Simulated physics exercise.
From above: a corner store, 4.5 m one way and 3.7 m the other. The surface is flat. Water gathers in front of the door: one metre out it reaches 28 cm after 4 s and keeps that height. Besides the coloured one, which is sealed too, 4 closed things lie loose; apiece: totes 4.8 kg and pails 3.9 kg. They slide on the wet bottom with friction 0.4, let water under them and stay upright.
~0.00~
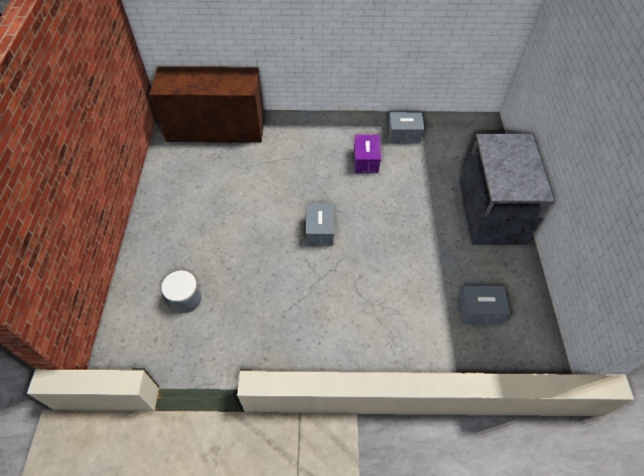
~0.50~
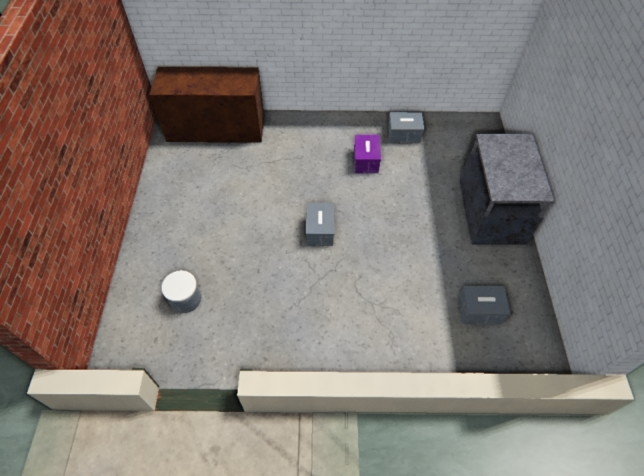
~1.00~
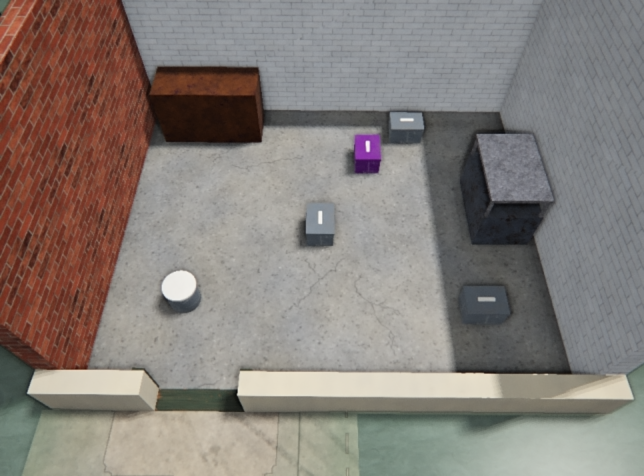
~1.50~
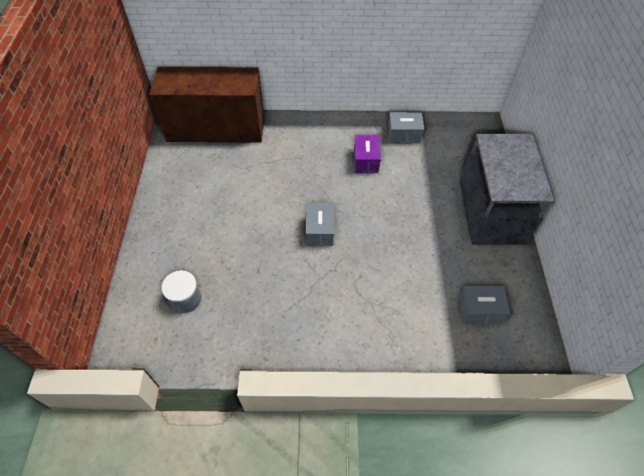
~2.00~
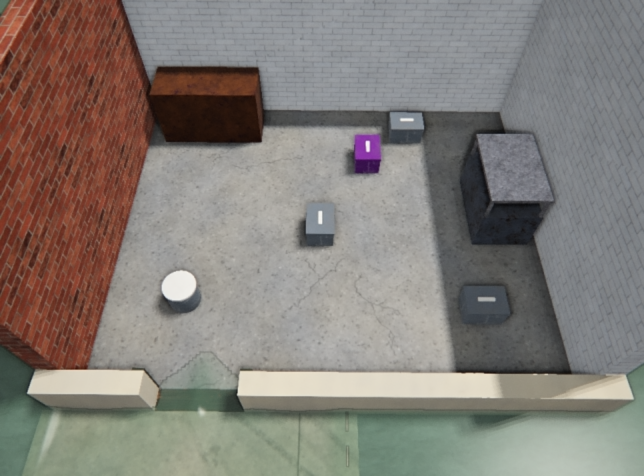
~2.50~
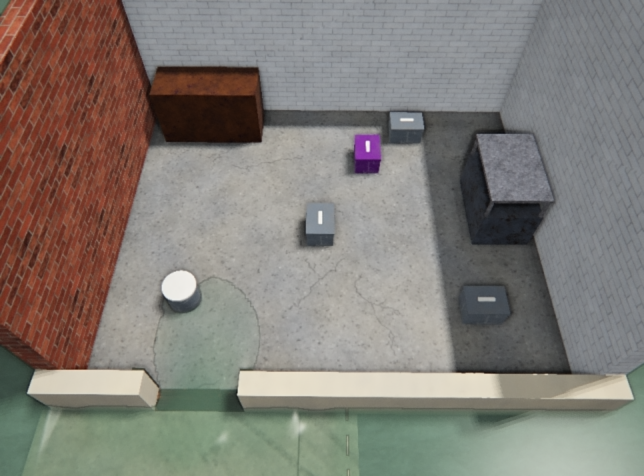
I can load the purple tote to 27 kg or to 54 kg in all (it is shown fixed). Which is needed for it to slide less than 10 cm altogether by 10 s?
I expect that the lower weight is enough.
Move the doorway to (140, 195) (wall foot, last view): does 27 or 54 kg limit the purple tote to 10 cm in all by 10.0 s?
In that case the smaller load will do.
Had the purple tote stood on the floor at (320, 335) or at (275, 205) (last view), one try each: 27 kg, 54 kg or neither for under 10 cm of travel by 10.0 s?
In turn: Either load holds; the smaller is enough.
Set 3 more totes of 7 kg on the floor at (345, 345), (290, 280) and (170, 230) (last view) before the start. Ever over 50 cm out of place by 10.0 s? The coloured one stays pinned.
In turn: Short of it, more, past it.
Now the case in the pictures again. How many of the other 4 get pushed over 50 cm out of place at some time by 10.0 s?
That makes 3.
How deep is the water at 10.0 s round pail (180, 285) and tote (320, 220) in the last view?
About 12 and 10 cm.
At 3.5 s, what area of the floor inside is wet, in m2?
Some 4.0 m2.
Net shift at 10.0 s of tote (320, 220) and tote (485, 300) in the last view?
In that order: 200 cm, 30 cm.
After 3.5 s the purple tote would be 0 cm from its start with 27 kg and 0 cm from its start with 54 kg; 0 cm of water round it then.
After 4.5 s the purple tote would be 0 cm from its start with 27 kg and 0 cm from its start with 54 kg; 0 cm of water round it then.
After 7.0 s the purple tote would be 0 cm from its start with 27 kg and 0 cm from its start with 54 kg; 5 cm of water round it then.
After 10.0 s the purple tote would be 0 cm from its start with 27 kg and 0 cm from its start with 54 kg; 9 cm of water round it then.
